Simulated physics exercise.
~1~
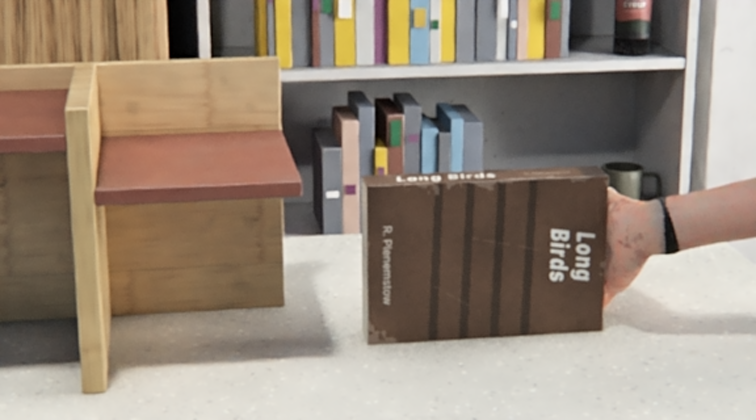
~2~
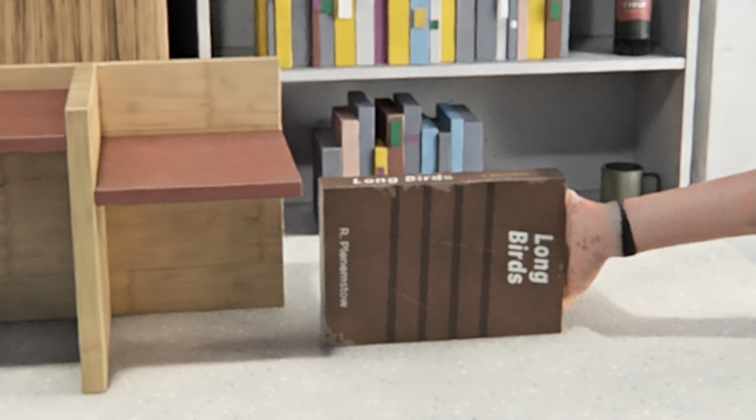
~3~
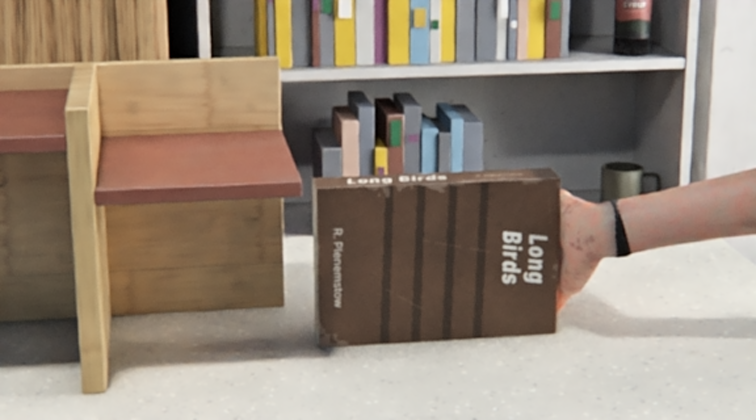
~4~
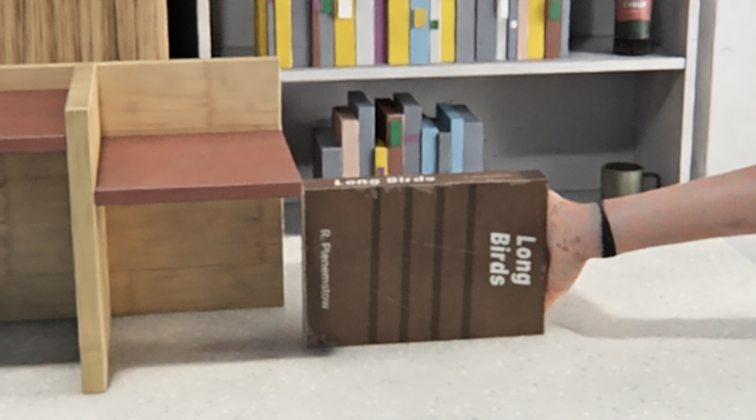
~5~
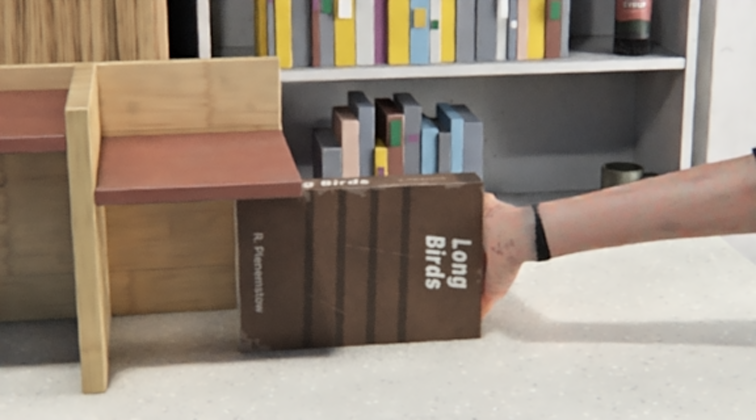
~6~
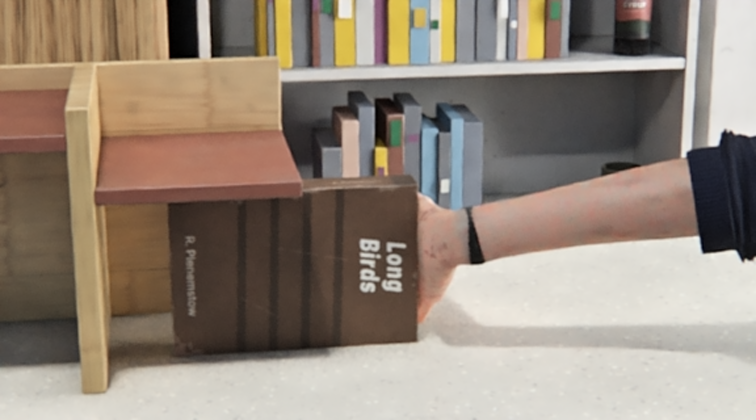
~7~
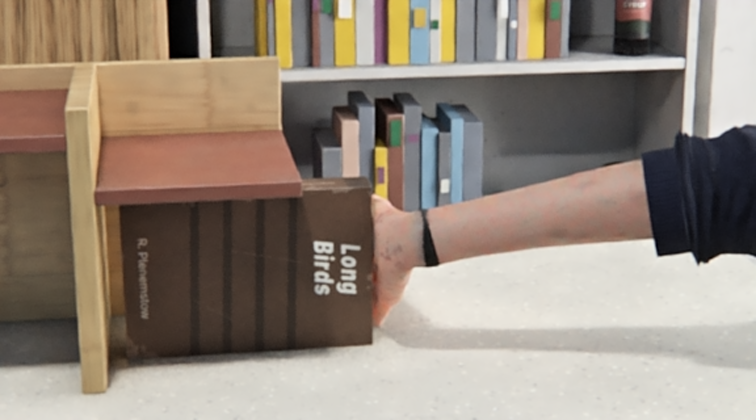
A brown book, pushed left by a hand, slides partly under a low reddish shelf.
